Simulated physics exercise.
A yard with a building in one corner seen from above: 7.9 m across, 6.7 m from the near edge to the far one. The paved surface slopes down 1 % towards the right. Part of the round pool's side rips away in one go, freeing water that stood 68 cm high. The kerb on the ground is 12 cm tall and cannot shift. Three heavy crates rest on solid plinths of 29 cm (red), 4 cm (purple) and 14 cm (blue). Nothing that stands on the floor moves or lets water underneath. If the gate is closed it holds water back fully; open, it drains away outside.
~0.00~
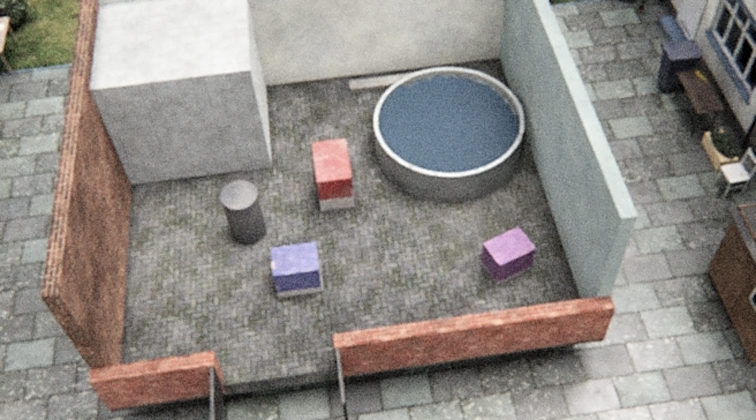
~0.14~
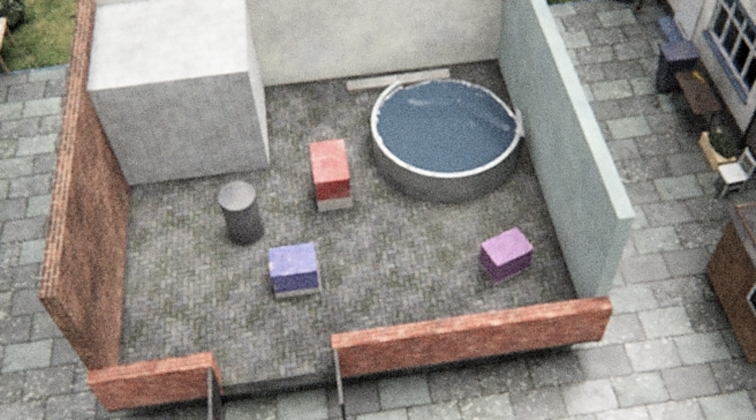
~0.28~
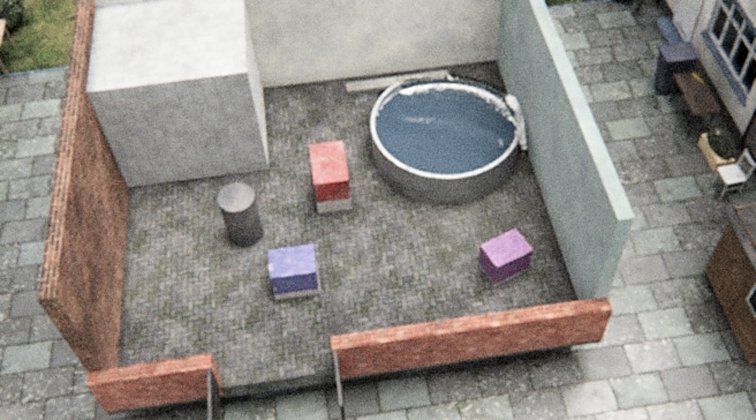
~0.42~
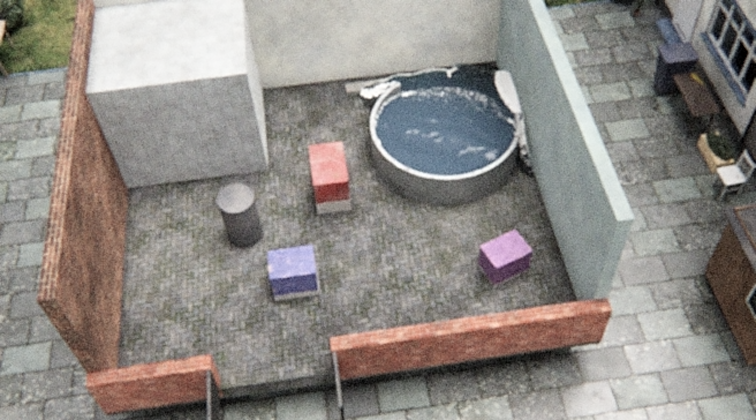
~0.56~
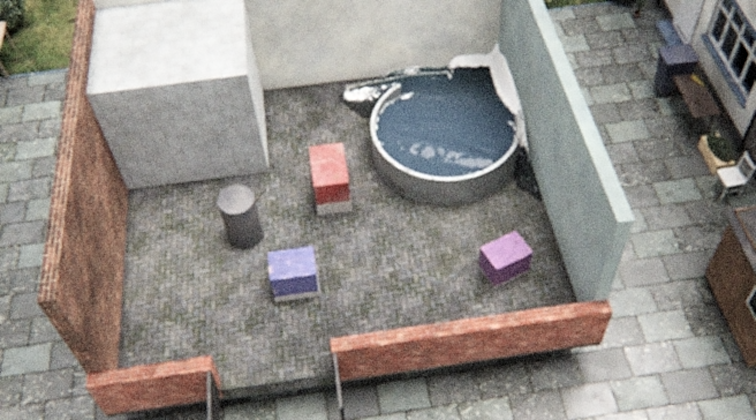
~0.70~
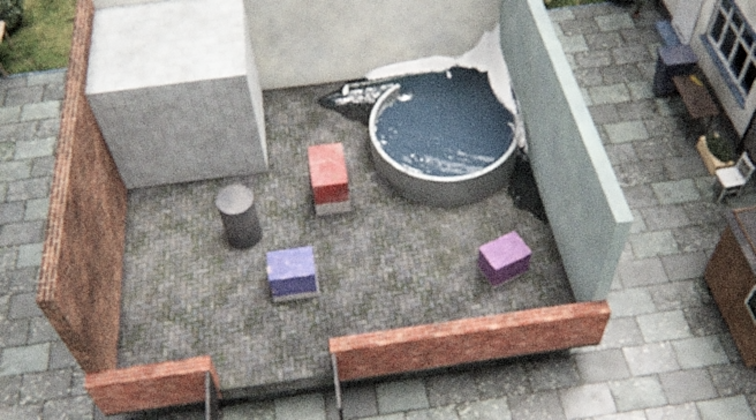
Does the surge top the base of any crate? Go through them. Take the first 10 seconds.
The red crate escapes dry; the purple crate gets wet; the blue crate is wetted.
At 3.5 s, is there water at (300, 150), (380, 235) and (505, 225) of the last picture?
In that order: Flooded, not reached, under water.
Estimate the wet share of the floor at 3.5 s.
Near 40 per cent is wet.
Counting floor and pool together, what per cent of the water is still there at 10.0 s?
Roughly 100 in a hundred.
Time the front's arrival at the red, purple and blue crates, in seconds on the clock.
Red 2.6 s, purple 1.3 s, blue 3.4 s.
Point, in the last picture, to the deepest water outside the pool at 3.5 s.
Near (278, 106).
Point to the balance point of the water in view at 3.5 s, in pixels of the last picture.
Around (410, 137).
After 1.4 s water covers 20 % of the floor and is deepest (70 cm) near (499, 92); red plinth not reached, purple plinth reached, blue plinth not reached.
After 2.2 s water covers 25 % of the floor and is deepest (55 cm) near (489, 64); red plinth not reached, purple plinth reached, blue plinth not reached.
After 3.5 s water covers 40 % of the floor and is deepest (36 cm) near (278, 106); red plinth reached, purple plinth reached, blue plinth reached.
After 6.0 s water covers 85 % of the floor and is deepest (36 cm) near (490, 93); red plinth reached, purple plinth reached, blue plinth reached.
After 10.0 s water covers 100 % of the floor and is deepest (24 cm) near (489, 64); highest at the red plinth 19 cm, highest at the purple plinth 14 cm, highest at the blue plinth 29 cm.
